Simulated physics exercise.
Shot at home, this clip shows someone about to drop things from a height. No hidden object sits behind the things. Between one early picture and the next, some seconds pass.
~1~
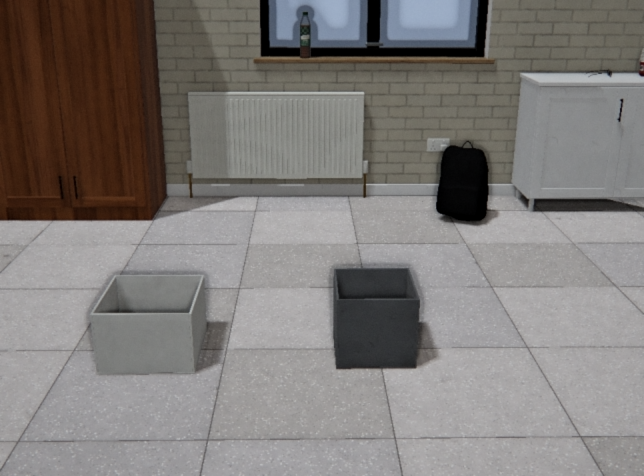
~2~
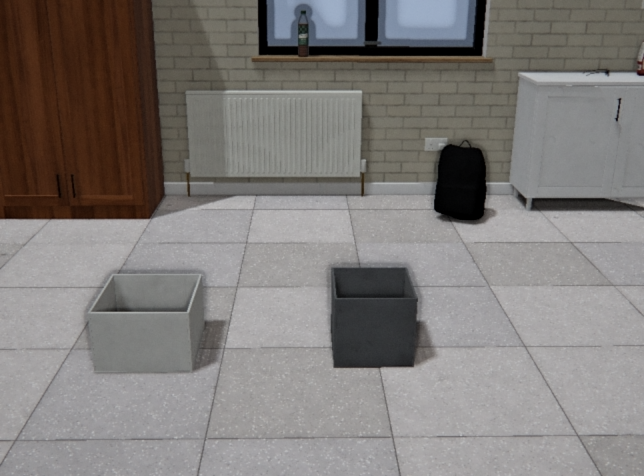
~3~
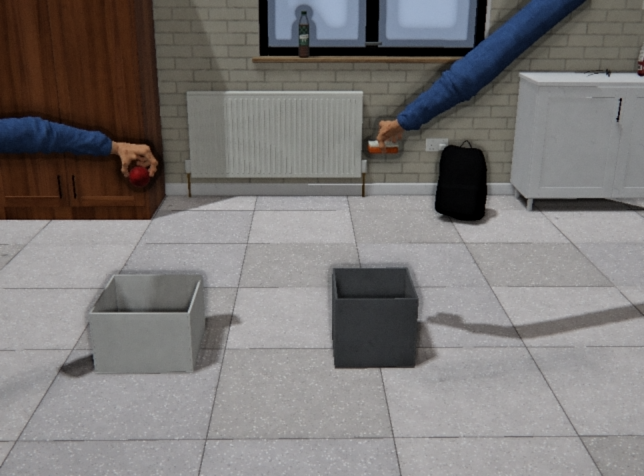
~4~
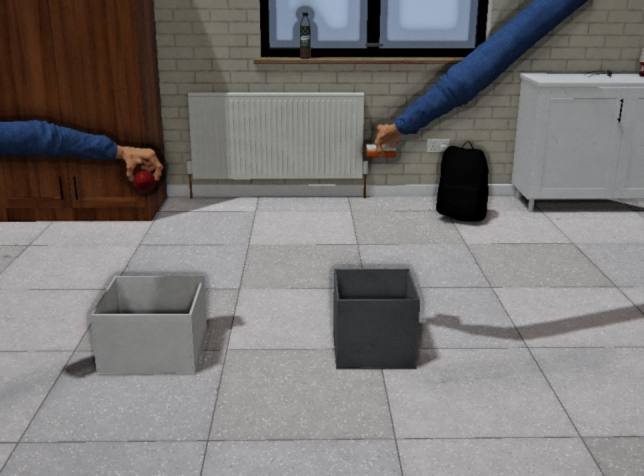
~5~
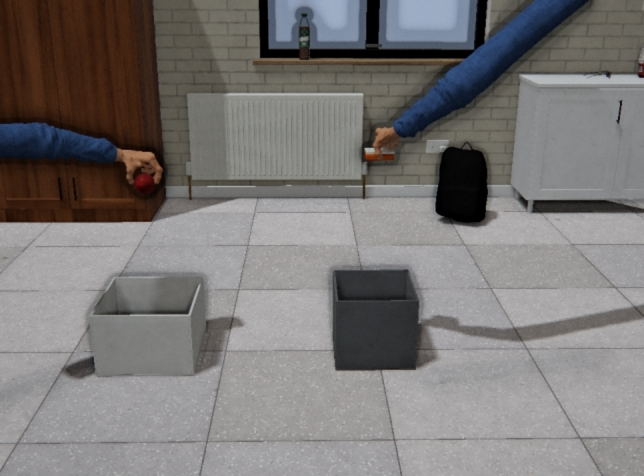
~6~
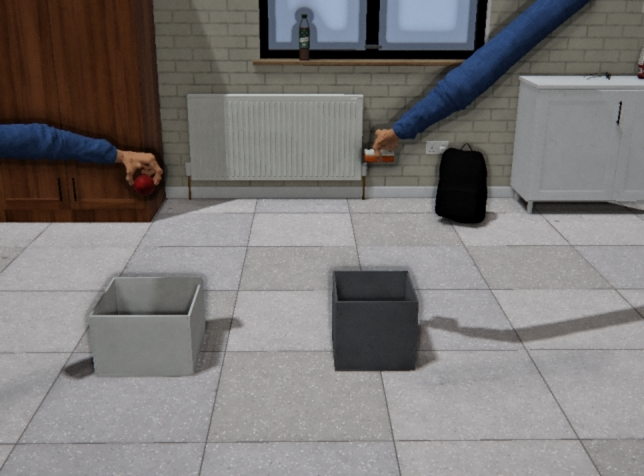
In this clip, two open boxes, one light gray and one dark gray, sit on a tiled floor; two blue-sleeved arms then appear, holding a red ball at left and an orange object near the radiator, and stay nearly still.
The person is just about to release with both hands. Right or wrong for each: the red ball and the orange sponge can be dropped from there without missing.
Judged: Red ball: Right; orange sponge: Right.
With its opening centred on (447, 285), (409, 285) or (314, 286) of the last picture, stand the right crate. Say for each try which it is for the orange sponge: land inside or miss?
Stays out; Makes it in; Stays out.
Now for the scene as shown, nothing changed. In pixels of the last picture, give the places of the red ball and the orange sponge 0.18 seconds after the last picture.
You'll find the red ball at (146, 211) and the orange sponge at (378, 182).
Then, 0.18 s later than the last frame, red ball shifted about its own width near (146, 211); orange sponge shifted about its own width near (378, 182).
Then, 0.30 s later than the last frame, red ball dropping near (151, 270); orange sponge dropping near (376, 243).
Then, 0.40 s later than the last frame, red ball dropping near (157, 342); orange sponge dropping near (374, 316).
When it is over, the red ball drops into the container, near (157, 343); the orange sponge drops into the container, near (373, 346).
